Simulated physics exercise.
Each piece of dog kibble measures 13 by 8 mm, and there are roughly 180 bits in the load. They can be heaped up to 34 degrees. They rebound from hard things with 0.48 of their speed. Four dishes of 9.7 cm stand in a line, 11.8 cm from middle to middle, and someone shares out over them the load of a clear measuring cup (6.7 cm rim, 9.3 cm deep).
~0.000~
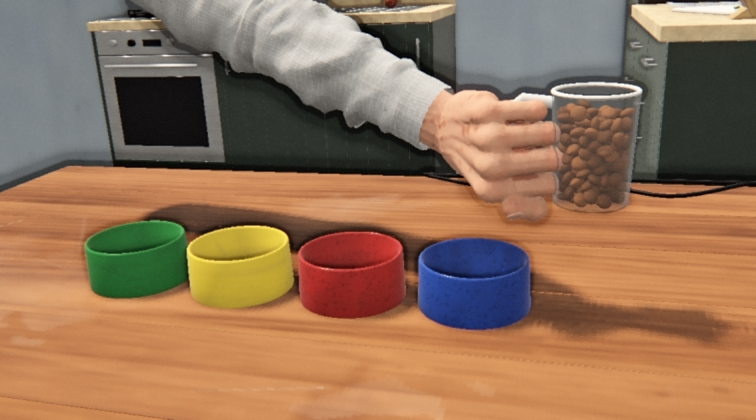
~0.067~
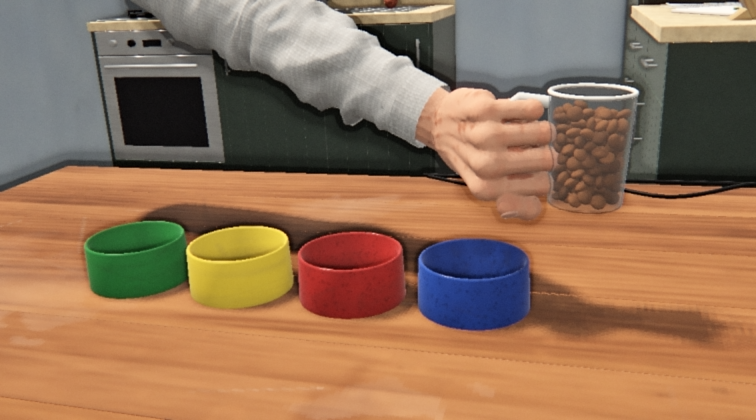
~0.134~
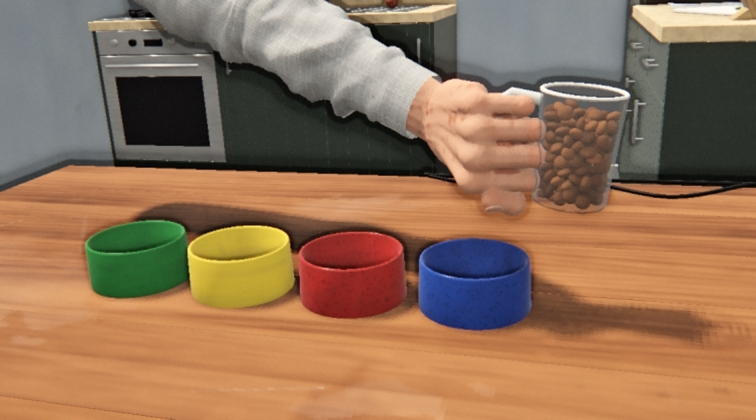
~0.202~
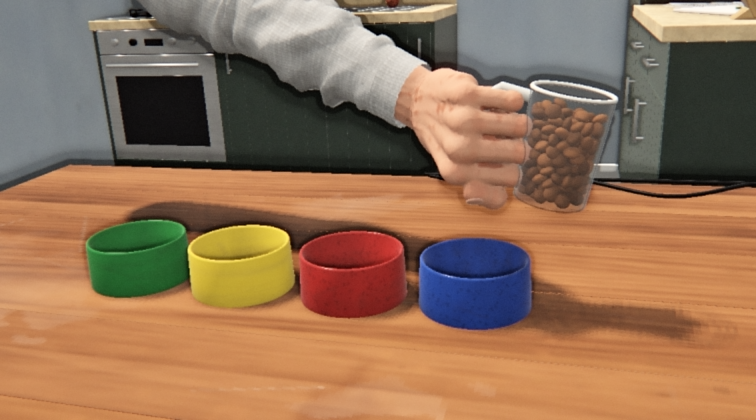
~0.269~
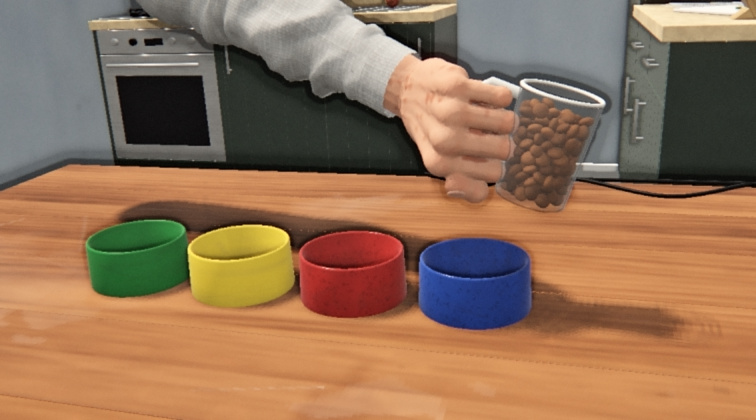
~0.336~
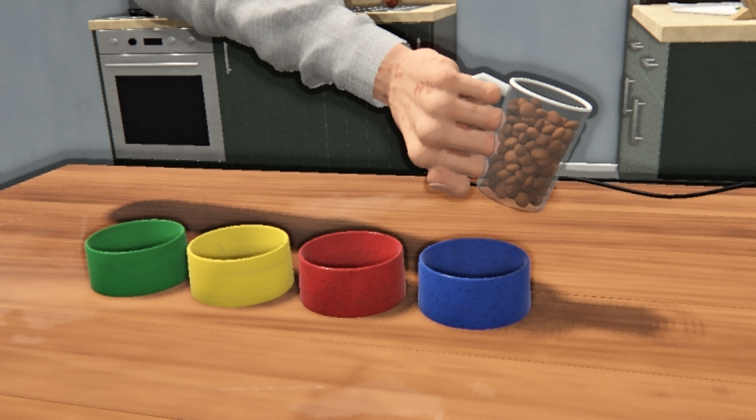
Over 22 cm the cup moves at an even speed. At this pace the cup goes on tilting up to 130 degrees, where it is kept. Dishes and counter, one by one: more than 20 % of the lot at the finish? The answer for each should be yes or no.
Red - yes, blue - no, green - no, yellow - no, counter - yes.
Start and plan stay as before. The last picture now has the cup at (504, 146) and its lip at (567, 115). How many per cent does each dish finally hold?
Red: 40 / blue: 10 / green: 0 / yellow: 0.
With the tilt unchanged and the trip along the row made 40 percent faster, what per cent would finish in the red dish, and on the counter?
Shares: Red 40, counter 60.
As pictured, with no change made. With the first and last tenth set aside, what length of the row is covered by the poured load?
11 centimetres.
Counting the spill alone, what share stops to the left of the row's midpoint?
Share: About 0 in a hundred.
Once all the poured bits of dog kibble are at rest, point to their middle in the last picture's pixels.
At about (406, 290).
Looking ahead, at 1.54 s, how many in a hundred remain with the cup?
Roughly 90 in a hundred.
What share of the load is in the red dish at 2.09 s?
Share at that time: Approx. 35 per cent.
Then, at 1.06 s, tilt 72 degrees; cup holds 100 %.
Then, at 1.54 s, tilt 106 degrees; cup holds 90 %.
After 2.09 s, tilt 130 degrees; cup holds 0 %, red 35 %, blue 10 %.
By 2.7 s all is still; red 35 %, blue 10 %, green 0 %, yellow 0 %, counter 55 %.
